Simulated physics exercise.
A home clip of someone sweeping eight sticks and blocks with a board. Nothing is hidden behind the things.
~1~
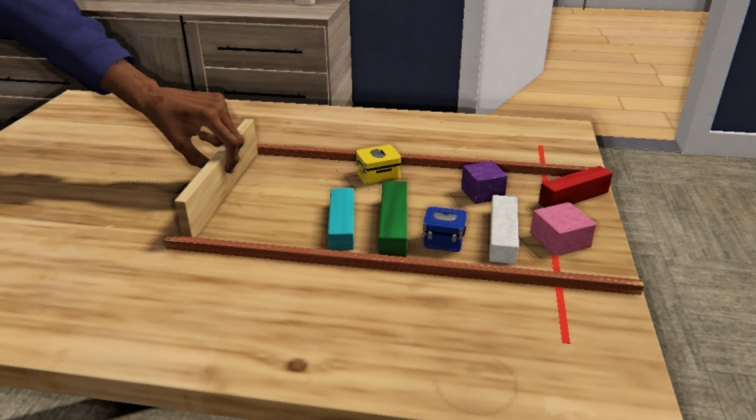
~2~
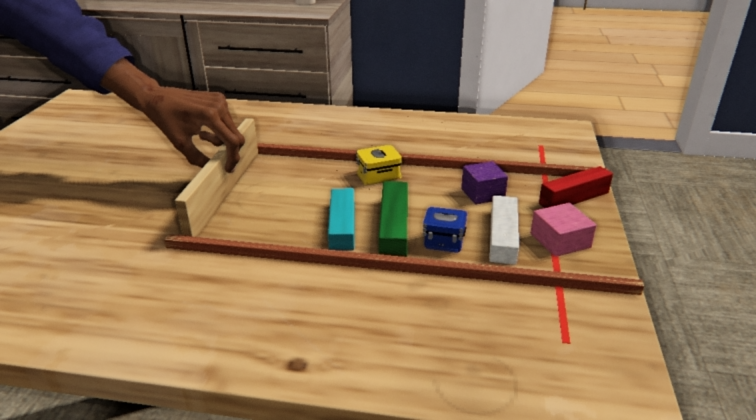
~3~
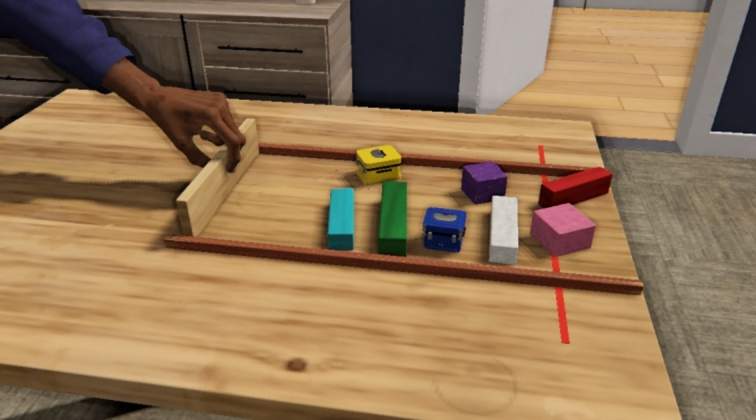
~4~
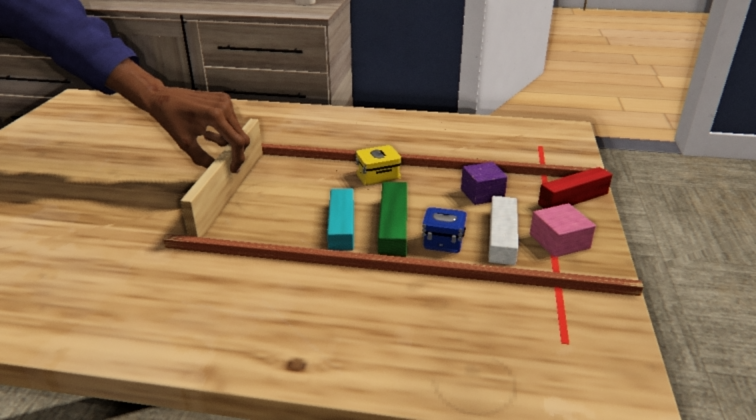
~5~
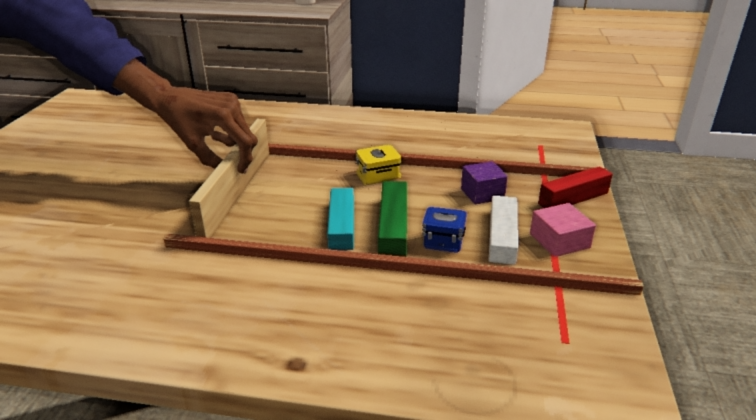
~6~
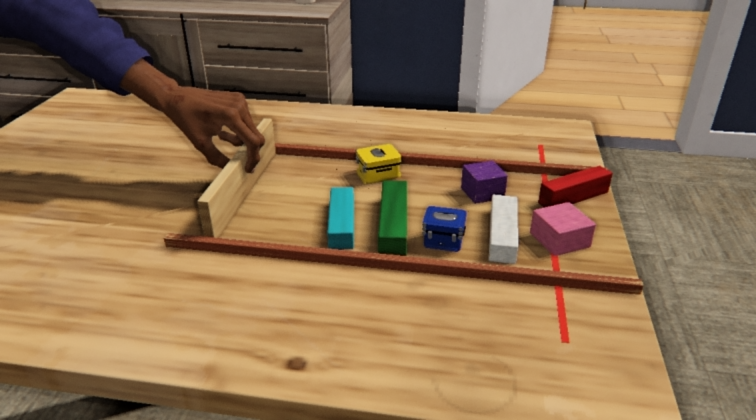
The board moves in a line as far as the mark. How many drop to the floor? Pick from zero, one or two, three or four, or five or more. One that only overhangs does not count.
In the end the number that fall off is three or four.
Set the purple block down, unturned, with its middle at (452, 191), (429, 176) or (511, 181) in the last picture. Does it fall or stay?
The purple block is kept; holds on; does not fall.
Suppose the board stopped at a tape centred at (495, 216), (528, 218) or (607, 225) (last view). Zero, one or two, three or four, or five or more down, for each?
For each place: Zero; one to two; 5 or more.
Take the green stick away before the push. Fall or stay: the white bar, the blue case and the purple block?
The white bar holds on; the blue case survives; the purple block does not fall.
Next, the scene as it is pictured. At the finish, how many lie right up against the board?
2 of them.
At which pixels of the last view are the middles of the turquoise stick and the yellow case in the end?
First (567, 238), then (568, 183).
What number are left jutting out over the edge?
That would be 2.
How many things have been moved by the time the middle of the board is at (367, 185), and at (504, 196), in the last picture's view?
First 3, then 8.
Soon after, none off yet; red stick at rest near (576, 188); pink block at rest near (562, 229); white bar at rest near (504, 227).
Then, none off yet; red stick at rest near (576, 188); pink block moved a little near (581, 228); white bar moved a little near (542, 228).
By the end, the number that fall off is three or four; fallen, white bar, pink block and red stick.
